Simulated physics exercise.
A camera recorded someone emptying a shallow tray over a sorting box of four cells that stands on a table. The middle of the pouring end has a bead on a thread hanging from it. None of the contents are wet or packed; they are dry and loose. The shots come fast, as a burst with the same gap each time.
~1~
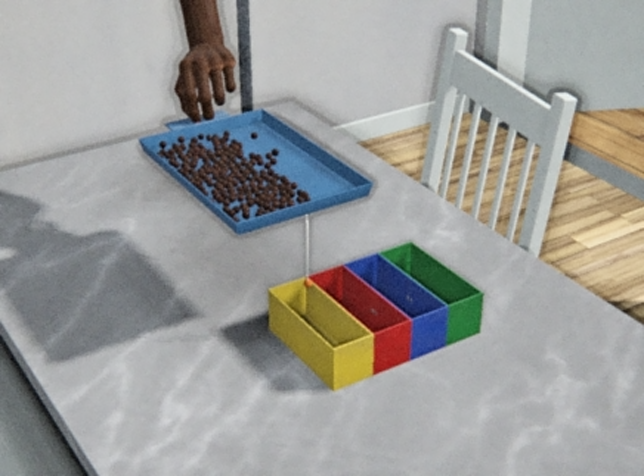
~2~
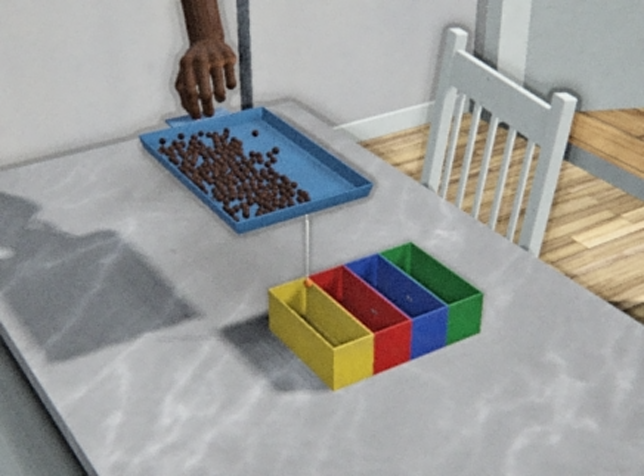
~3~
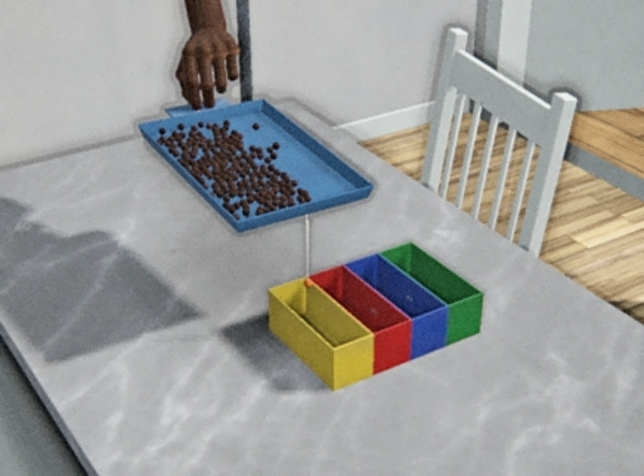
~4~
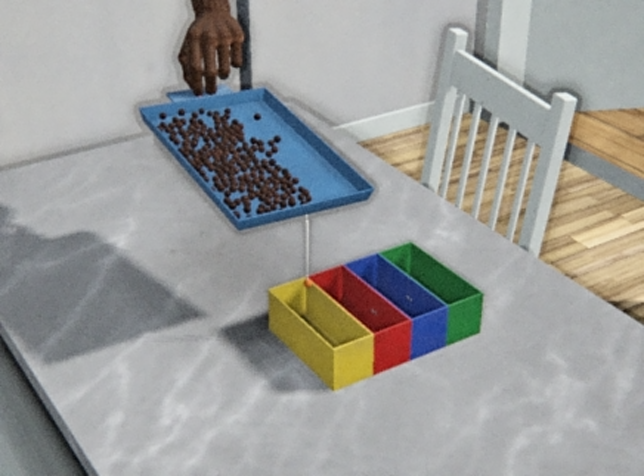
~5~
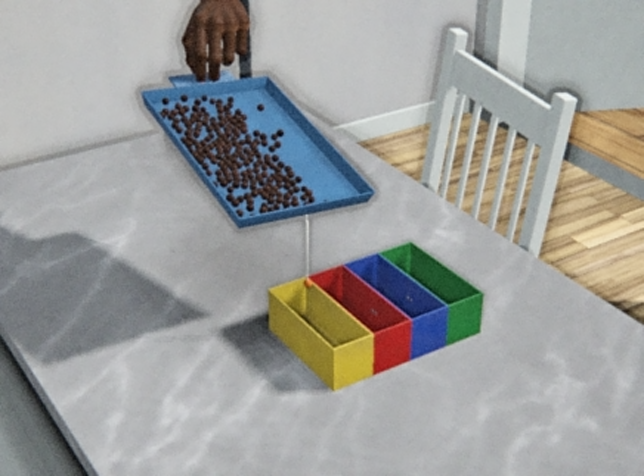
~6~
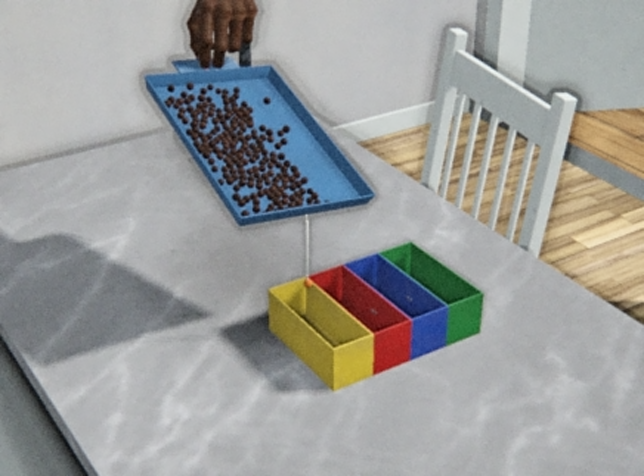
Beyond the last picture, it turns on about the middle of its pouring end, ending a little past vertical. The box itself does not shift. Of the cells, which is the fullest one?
The blue one.
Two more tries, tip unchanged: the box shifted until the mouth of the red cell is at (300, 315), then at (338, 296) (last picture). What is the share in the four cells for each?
About 80% and about 100%.
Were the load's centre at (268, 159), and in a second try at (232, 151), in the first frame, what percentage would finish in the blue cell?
60 % and 60 %.
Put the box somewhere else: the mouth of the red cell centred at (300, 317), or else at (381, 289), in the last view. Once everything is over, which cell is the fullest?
The cell in green, then red.
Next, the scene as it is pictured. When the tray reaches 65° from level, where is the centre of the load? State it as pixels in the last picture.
Somewhere near pixel (351, 206).
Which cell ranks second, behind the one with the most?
Second best is the red cell.
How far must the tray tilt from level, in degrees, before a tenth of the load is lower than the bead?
Angle reached: About 65°.
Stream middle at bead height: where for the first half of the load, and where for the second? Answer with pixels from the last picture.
Initially about (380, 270); subsequently about (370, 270).
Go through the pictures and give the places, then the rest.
In the first frame, corners of the pouring end at (238, 221) and (368, 183), level; middle of the load at (234, 173), chocolate balls; bead on its thread at (308, 283); yellow cell at (353, 359); red cell at (392, 344); blue cell at (429, 329); green cell at (464, 316).
In the second frame, corners of the pouring end at (238, 221) and (368, 183), level; middle of the load at (234, 171).
In the third frame, corners of the pouring end at (239, 219) and (369, 185), tipped barely, lowest at the right corner; middle of the load at (234, 166).
In the fourth frame, corners of the pouring end at (240, 217) and (370, 188), tipped a little, lowest at the right corner; middle of the load at (235, 159).
In the fifth frame, corners of the pouring end at (241, 216) and (370, 190), tipped a little, lowest at the right corner; middle of the load at (238, 152).
In the sixth frame, corners of the pouring end at (243, 214) and (371, 193), tipped clearly, lowest at the right corner; middle of the load at (244, 148), nearly all on the move; yellow cell at (353, 359); red cell at (392, 344); blue cell at (429, 329); green cell at (464, 316).
Soon, tray tipped steeply; about two thirds on the tray; a small part in the blue cell; a stray few in the red cell; a stray few in the yellow cell; a stray few in the green cell; about a quarter falling or outside the box.
A while on, tray tipped past a quarter turn; a stray few on the tray; about half in the blue cell; about a third in the red cell; a stray few in the yellow cell; a stray few in the green cell; a small part falling or outside the box.
Towards the end, tray tipped past a quarter turn; about two thirds in the blue cell; about a third in the red cell; a stray few in the yellow cell; a stray few in the green cell; a stray few falling or outside the box.
Finally, tray tipped past a quarter turn; about two thirds in the blue cell; about a third in the red cell; a stray few in the yellow cell; a stray few in the green cell; a stray few outside the box.
